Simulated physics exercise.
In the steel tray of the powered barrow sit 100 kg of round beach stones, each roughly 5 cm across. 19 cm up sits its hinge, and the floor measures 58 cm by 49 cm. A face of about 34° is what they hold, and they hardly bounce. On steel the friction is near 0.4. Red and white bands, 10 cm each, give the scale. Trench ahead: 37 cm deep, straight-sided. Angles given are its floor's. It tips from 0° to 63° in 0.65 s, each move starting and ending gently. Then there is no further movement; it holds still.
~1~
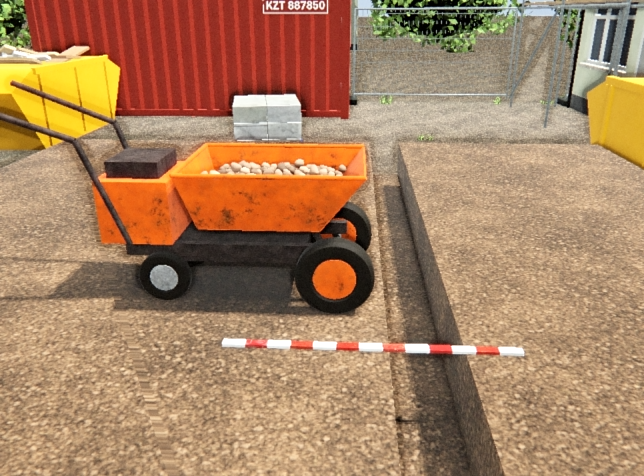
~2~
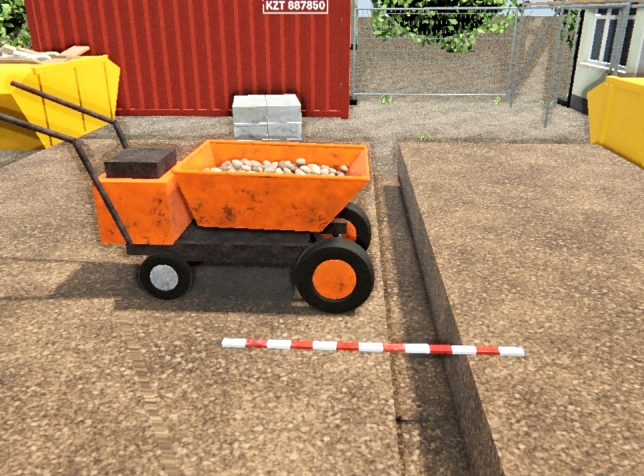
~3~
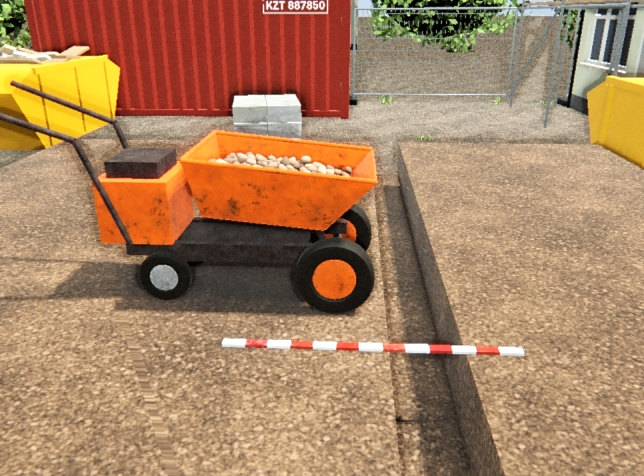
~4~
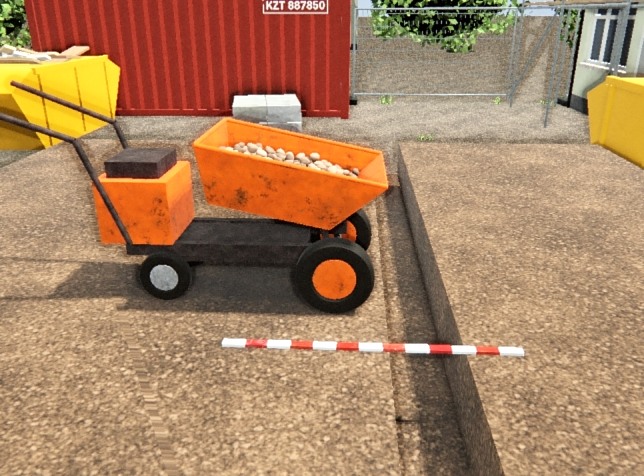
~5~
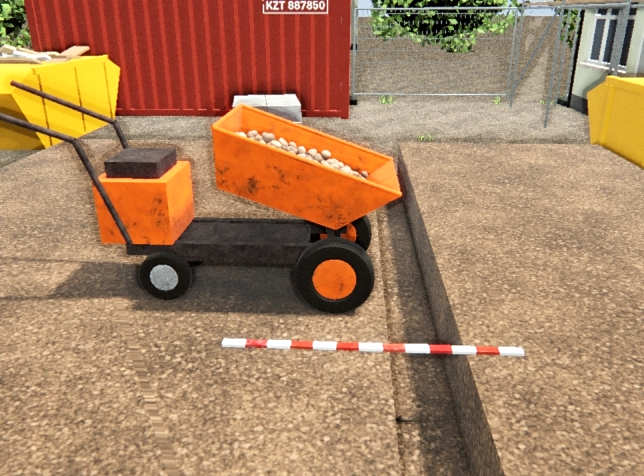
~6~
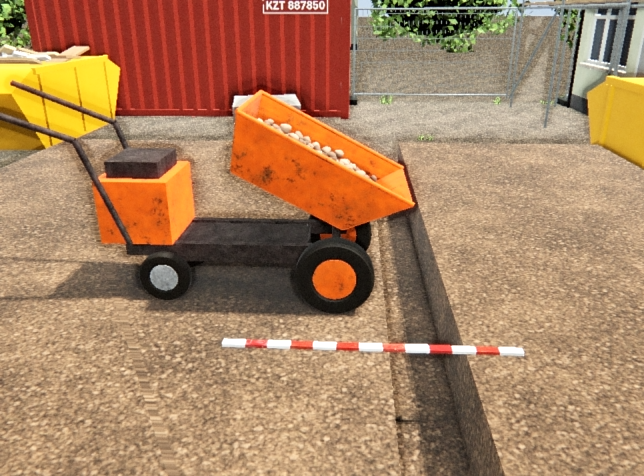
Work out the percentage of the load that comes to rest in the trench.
It works out at about 21 per cent of the load.
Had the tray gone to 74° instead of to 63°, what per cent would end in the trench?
About 10%.
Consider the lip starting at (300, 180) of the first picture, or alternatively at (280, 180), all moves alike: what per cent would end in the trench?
70 %, then 85 %.
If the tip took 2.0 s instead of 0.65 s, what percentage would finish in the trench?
With that timing, about 40 per cent.
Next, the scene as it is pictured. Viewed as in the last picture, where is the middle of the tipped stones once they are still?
The middle should be near (495, 286).
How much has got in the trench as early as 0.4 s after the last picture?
By then, around 0 percent.
Then, 0.2 s after the last picture the floor is at 53°, 100 % in the tray; the foremost stones are at (409, 216).
Then, 0.4 s after the last picture the floor is at 63°, 85 % in the tray, 2 % in the trench, 13 % past the trench; the foremost stones are at (484, 252).
Then, 0.8 s after the last picture the floor is at 63°, 30 % in the tray, 2 % in the trench, 68 % past the trench; the foremost stones are at (621, 288).
Then, 2.8 s after the last picture the floor is at 63°, 0 % in the tray, 21 % in the trench, 79 % past the trench; the foremost stones are past the picture's edge.
